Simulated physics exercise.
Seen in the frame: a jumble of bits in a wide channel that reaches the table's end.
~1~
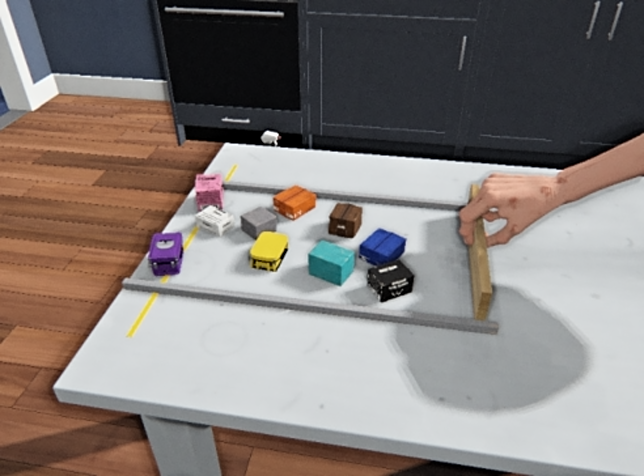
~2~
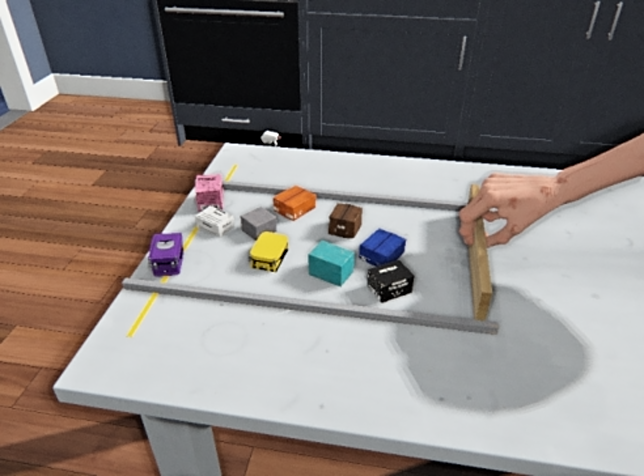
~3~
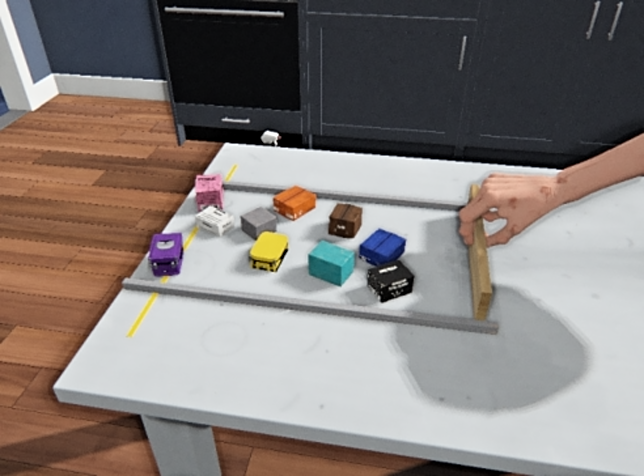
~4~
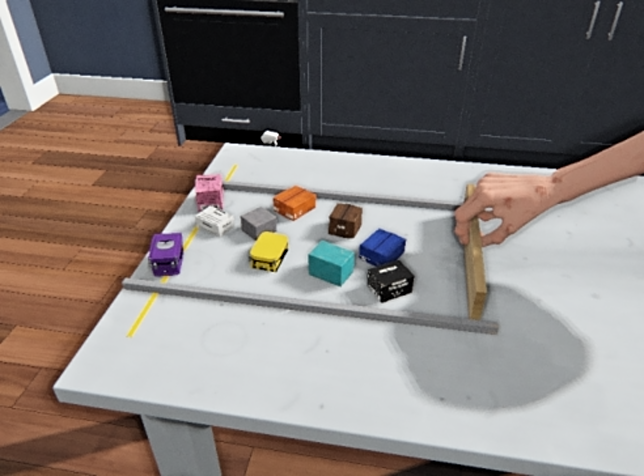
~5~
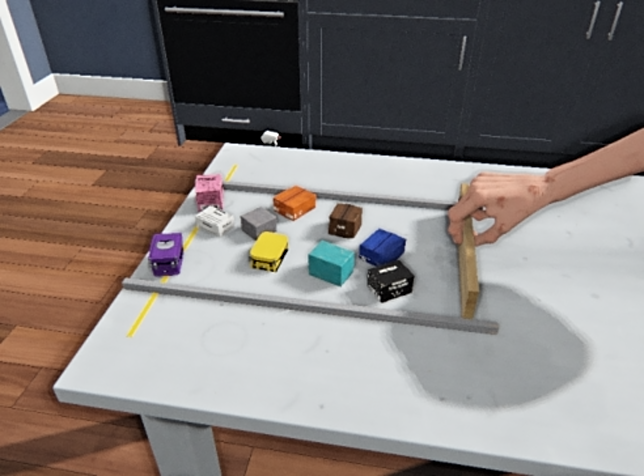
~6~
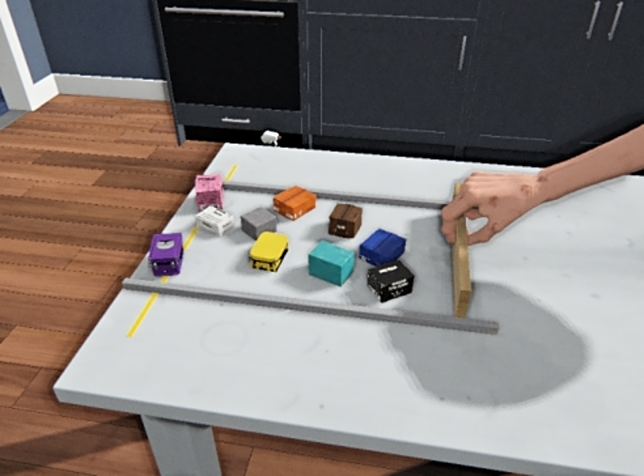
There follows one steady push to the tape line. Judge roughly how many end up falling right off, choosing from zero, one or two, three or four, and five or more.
Most likely a good five or more will slide off.
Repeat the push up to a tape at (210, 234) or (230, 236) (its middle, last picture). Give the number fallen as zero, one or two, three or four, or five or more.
The first spot would give three to four falling and the second one to two.
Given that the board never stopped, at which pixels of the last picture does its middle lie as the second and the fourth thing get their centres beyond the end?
I'd put the first at about (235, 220) and the next at about (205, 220).
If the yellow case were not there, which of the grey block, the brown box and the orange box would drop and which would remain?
Grey block - gone; brown box - safe; orange box - safe.
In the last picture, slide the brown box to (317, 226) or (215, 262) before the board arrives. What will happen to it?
One after the other: It keeps its spot; it ends up falling.
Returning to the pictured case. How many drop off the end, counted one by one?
Fallen: 6.
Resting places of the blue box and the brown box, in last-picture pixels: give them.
In the last picture the blue box sits around (182, 220) and the brown box around (195, 201).
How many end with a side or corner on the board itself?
In total, 4.
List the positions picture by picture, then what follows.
Purple case (167, 254); pink box (210, 192); white box (215, 221); board (477, 246); tape (194, 232), in the first frame.
Pink box (210, 193); grey block (259, 224), in the second frame.
White box (215, 221); orange box (295, 203), in the third frame.
Purple case (168, 255); board (472, 246), in the fourth frame.
Pink box (210, 193); yellow case (270, 252), in the fifth frame.
Purple case (168, 255); pink box (210, 193); white box (215, 221); board (459, 245); tape (194, 232), in the sixth frame.
Soon after, none off yet; purple case at rest near (168, 255); pink box at rest near (210, 193); white box at rest near (215, 221).
In the end, the number that fall off is five or more; gone, orange box, yellow case, grey block, white box, pink box and purple case.
